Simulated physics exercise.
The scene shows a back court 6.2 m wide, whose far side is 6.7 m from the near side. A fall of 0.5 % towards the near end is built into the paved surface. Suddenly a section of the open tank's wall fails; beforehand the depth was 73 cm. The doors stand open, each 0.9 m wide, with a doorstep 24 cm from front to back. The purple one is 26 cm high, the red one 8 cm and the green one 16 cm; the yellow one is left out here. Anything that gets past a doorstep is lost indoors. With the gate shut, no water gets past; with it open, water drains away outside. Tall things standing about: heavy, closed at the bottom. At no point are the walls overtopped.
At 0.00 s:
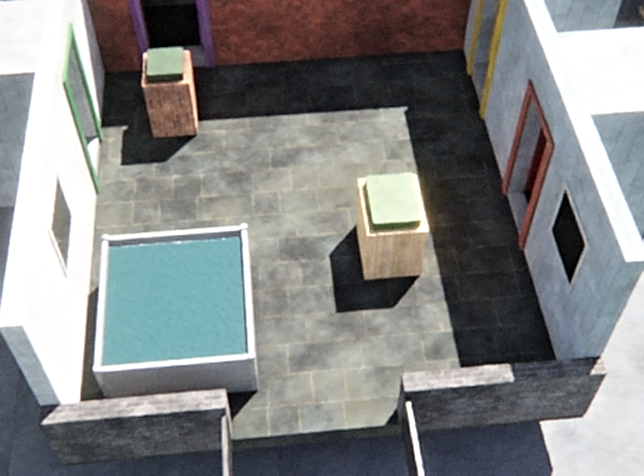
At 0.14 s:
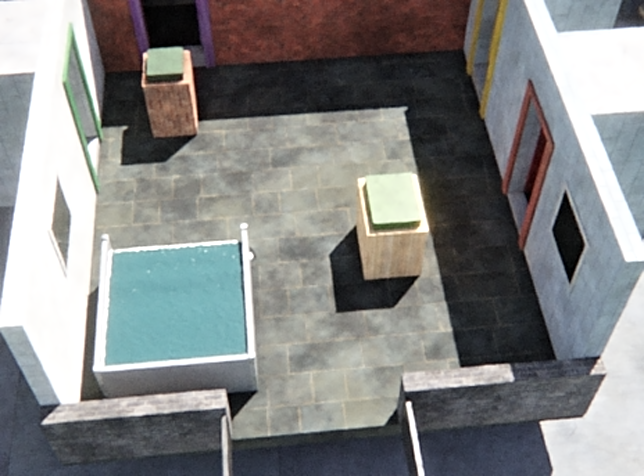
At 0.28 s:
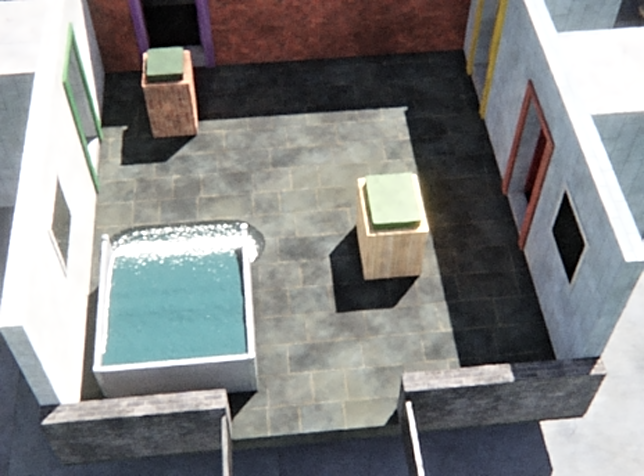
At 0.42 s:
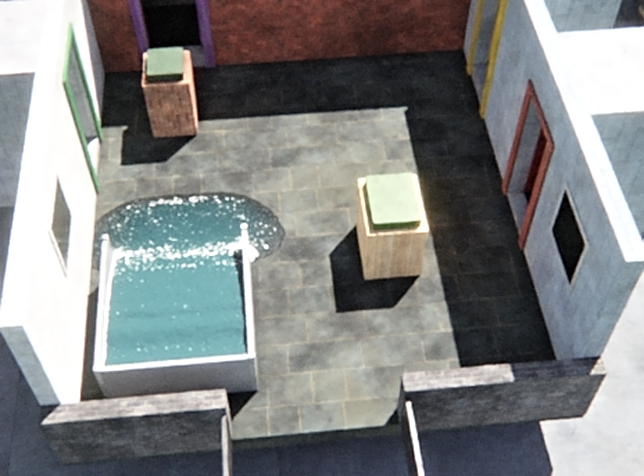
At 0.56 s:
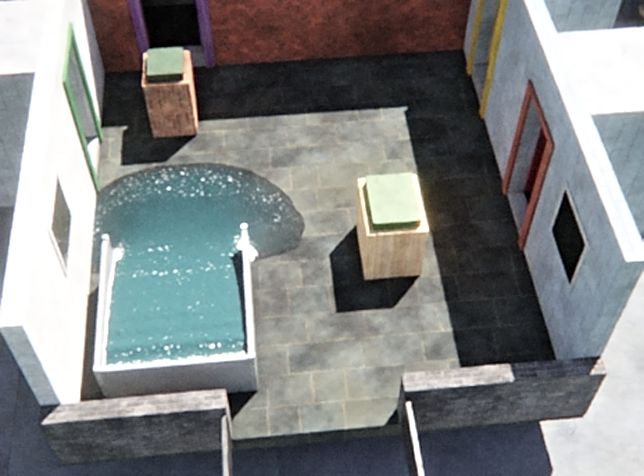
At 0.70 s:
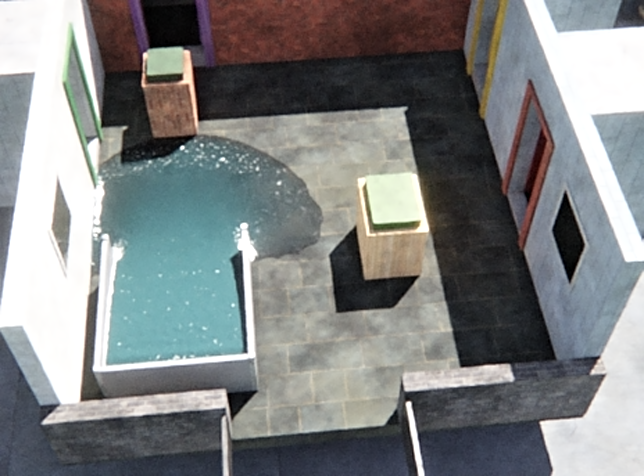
Water in a white-walled open tank at the lower left of a paved court, seen from high above, lies still, then pours out over its far side. Around it stand two blocks with green tops, a purple-framed doorway at the back, a green one left, and yellow and red ones right. Foaming and glittering, the water spreads in a widening, rounded sheet towards the back block, while the camera stays still.
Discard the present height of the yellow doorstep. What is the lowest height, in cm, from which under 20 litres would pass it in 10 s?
21 cm.
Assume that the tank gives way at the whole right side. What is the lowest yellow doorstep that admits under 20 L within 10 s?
Close to 9.5 cm at the least.
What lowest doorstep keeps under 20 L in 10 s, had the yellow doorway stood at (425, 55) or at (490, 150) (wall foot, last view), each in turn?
In turn: Roughly 15 cm, roughly 12.0 cm.
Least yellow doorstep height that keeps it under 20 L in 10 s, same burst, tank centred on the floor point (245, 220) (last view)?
21 cm, give or take.
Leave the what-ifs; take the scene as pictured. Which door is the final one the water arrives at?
The red door.
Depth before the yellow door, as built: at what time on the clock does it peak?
Peak time: About 4.5 s.
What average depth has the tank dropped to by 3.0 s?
On average, around 15 cm.
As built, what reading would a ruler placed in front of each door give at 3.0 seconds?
Lab note, cm: Yellow 0; purple 21; red 0; green 20.
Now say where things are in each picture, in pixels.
The first frame shows the open tank at (176, 298) is whole and still, 73 cm deep; the yellow door at (485, 46) is dry.
In the second frame, water pours out on the far side and has run 0.3 m, to a hidden place; about 6 cm deep outside, 73 cm at the back.
In the third frame, the gap is on the far side, the front 0.8 m out at (139, 230); the back of the open tank holds 73 cm.
In the fourth frame, water pours out on the far side and has run 1.3 m, to (144, 202); about 11 cm deep outside, 71 cm at the back.
In the fifth frame, the front is at (149, 172), 1.9 m from the gap on the far side; 4.8 m2 of floor is wet, 63 cm left at the back.
In the sixth frame, the front is at (154, 144), 2.5 m from the gap on the far side; 6.6 m2 of floor is wet, 62 cm left at the back; the yellow door at (485, 46), 5.8 m from the gap, is still 3.6 m from the nearest water.
After 1.4 s water covers 35 % of the floor, deepest (38 cm) near (180, 137); it has not reached the yellow door.
After 3.0 s water covers 50 % of the floor, deepest (34 cm) near (105, 81); it has not reached the yellow door.
After 10.0 s water covers 95 % of the floor, deepest (15 cm) near (265, 380); 7 cm at the yellow door, 6 litres in over its 25 cm doorstep.
At the yellow door as built, the water arrived by 3.2 s and peaked near 28 cm at 4.4 s.
With a doorstep of 18 cm, 37 litres would have come in within the 10 s; with 24.5 cm, 7 litres. So under 20 litres takes about 21 cm.
